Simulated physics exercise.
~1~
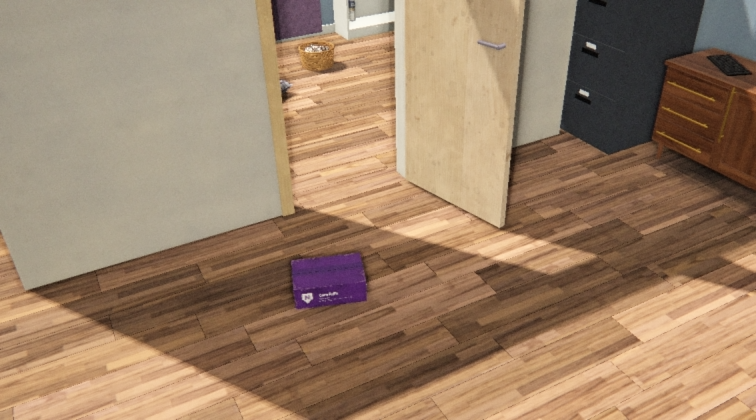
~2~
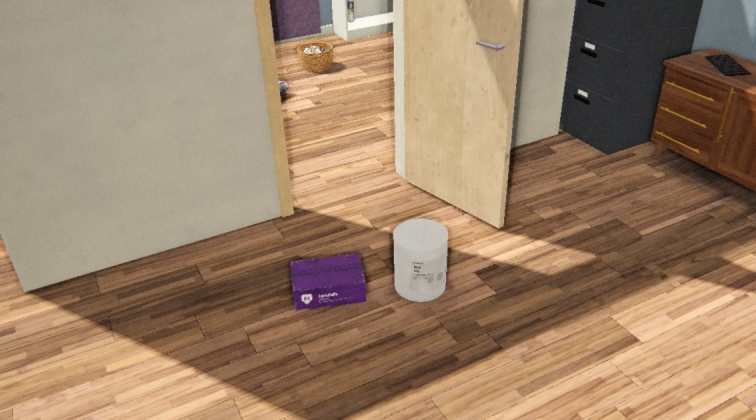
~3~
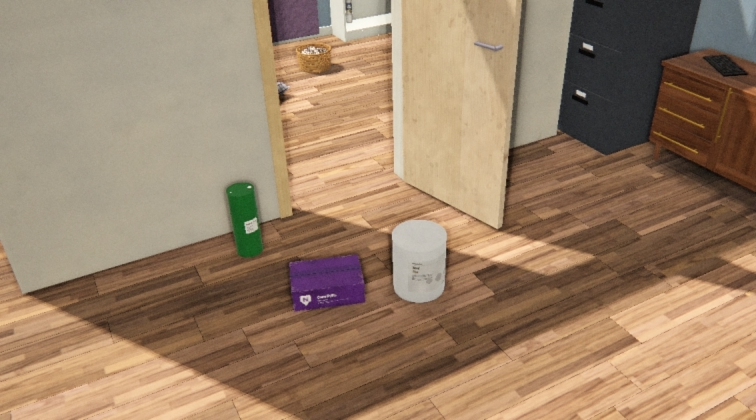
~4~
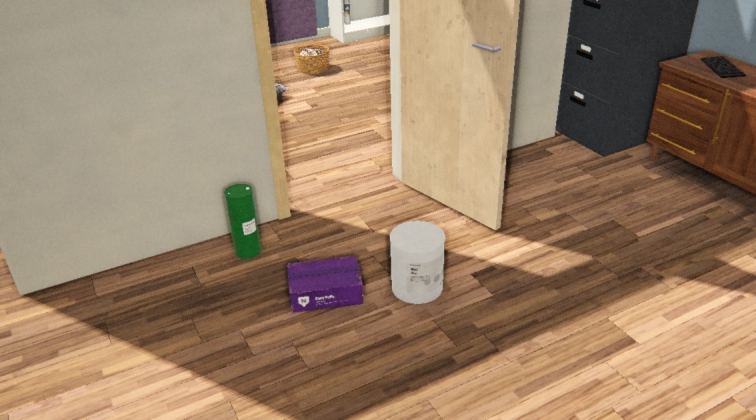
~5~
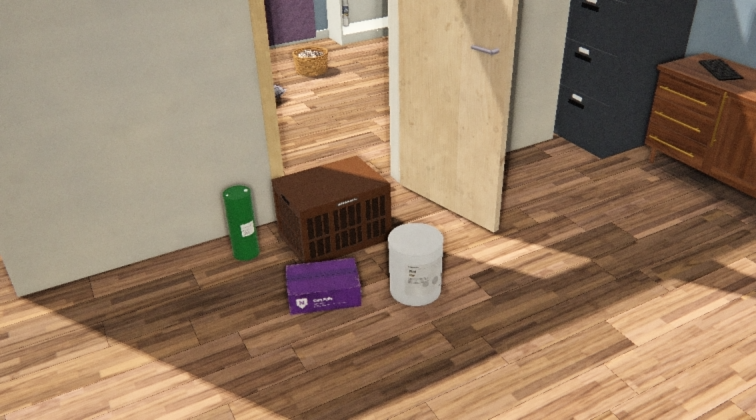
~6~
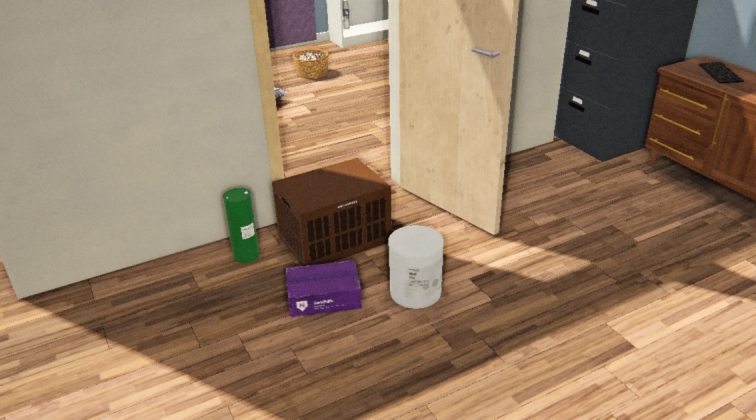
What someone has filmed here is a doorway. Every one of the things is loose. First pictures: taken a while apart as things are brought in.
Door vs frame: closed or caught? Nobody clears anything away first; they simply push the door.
Caught.
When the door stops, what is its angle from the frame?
About 55°.
Then, 0.60 s after the last picture, door at 94°.
Then, 1.10 s after the last picture, door at 78°.
Then, 1.50 s after the last picture, door at 63°.
At rest, door at 56°; all 4 in place. Seen from the same camera at the end, brown chest near (332, 212).
